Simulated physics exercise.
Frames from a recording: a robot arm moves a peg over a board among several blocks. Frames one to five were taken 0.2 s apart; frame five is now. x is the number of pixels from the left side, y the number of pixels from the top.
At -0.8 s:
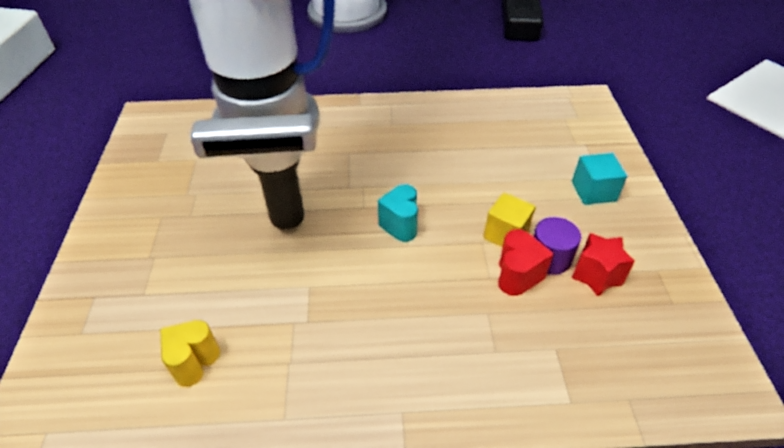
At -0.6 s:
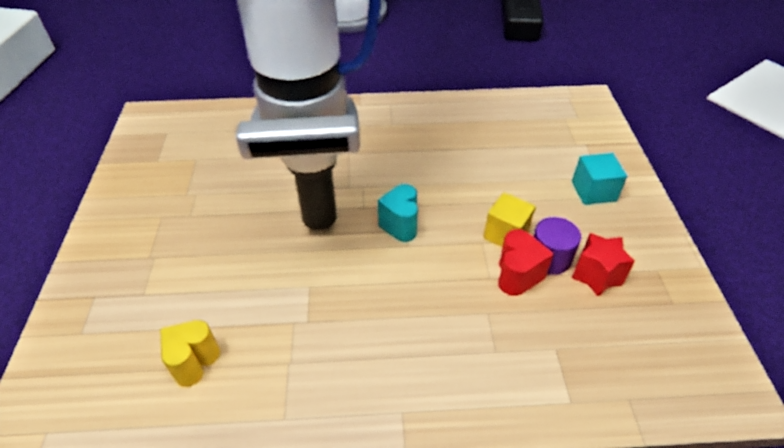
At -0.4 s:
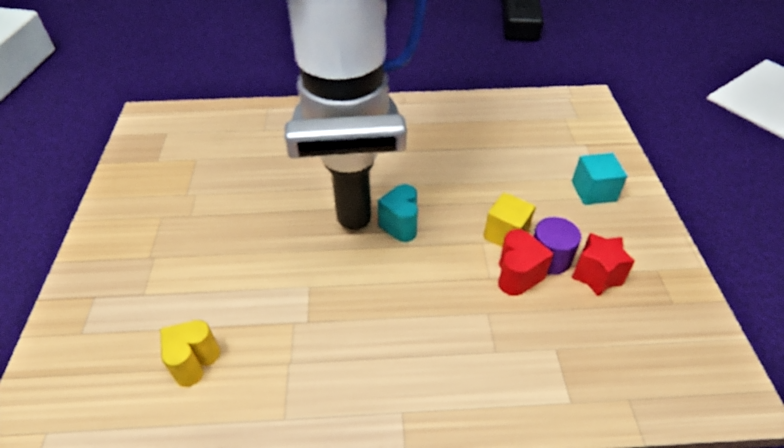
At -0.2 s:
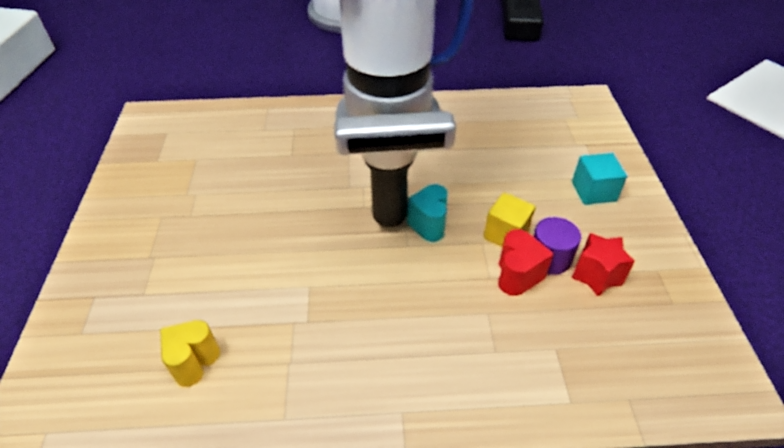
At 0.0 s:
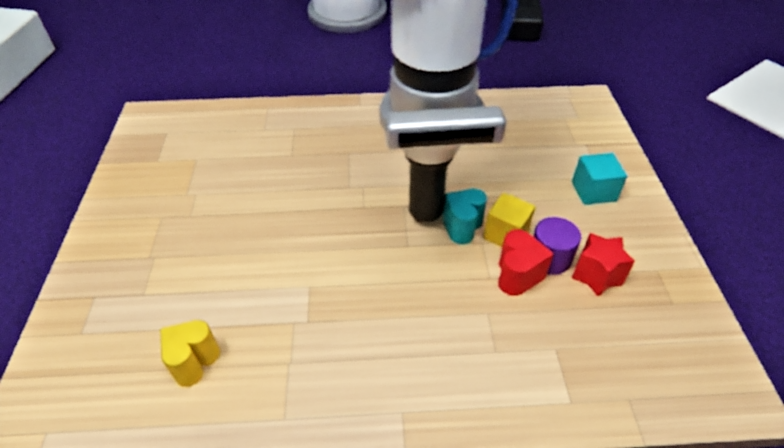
A robot arm with a dark peg slides rightward over a pale wooden board on a purple surface, seen from above at an angle by a still camera. A turquoise heart sits near the middle, a yellow heart lower left, and yellow, red and purple blocks cluster right, below a turquoise cube. The peg reaches the turquoise heart and pushes it right, close beside the yellow block.
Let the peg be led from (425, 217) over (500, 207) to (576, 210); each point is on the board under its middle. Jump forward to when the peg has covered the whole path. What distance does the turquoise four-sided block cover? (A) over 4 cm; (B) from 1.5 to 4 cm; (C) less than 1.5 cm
C (less than 1.5 cm)
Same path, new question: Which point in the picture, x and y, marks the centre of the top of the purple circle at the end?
The middle of its upper face will lie at (594, 276).
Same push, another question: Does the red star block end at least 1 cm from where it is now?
In short: Yes.
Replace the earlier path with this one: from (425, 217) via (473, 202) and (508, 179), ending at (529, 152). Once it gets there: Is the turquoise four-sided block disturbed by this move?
It keeps its position.
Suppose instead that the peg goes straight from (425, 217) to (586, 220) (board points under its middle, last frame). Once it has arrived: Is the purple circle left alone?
That would be a no.
What follows on the original path. One third of the way, peg at (476, 201); turquoise heart block at (507, 201), turned 50° clockwise; yellow four-sided block at (541, 222), turned 20° clockwise; purple circle at (578, 245); red star block at (621, 256).
Two thirds of the way, peg at (527, 199); turquoise heart block at (551, 204), turned 90° clockwise; yellow four-sided block at (564, 234), turned 60° clockwise; purple circle at (593, 269); red star block at (636, 265), turned 30° anticlockwise.
At the end, peg at (579, 203); turquoise heart block at (570, 208), turned 110° clockwise; yellow four-sided block at (569, 239), turned 75° clockwise; purple circle at (594, 276); turquoise four-sided block at (607, 164); red star block at (636, 265), turned 35° anticlockwise.
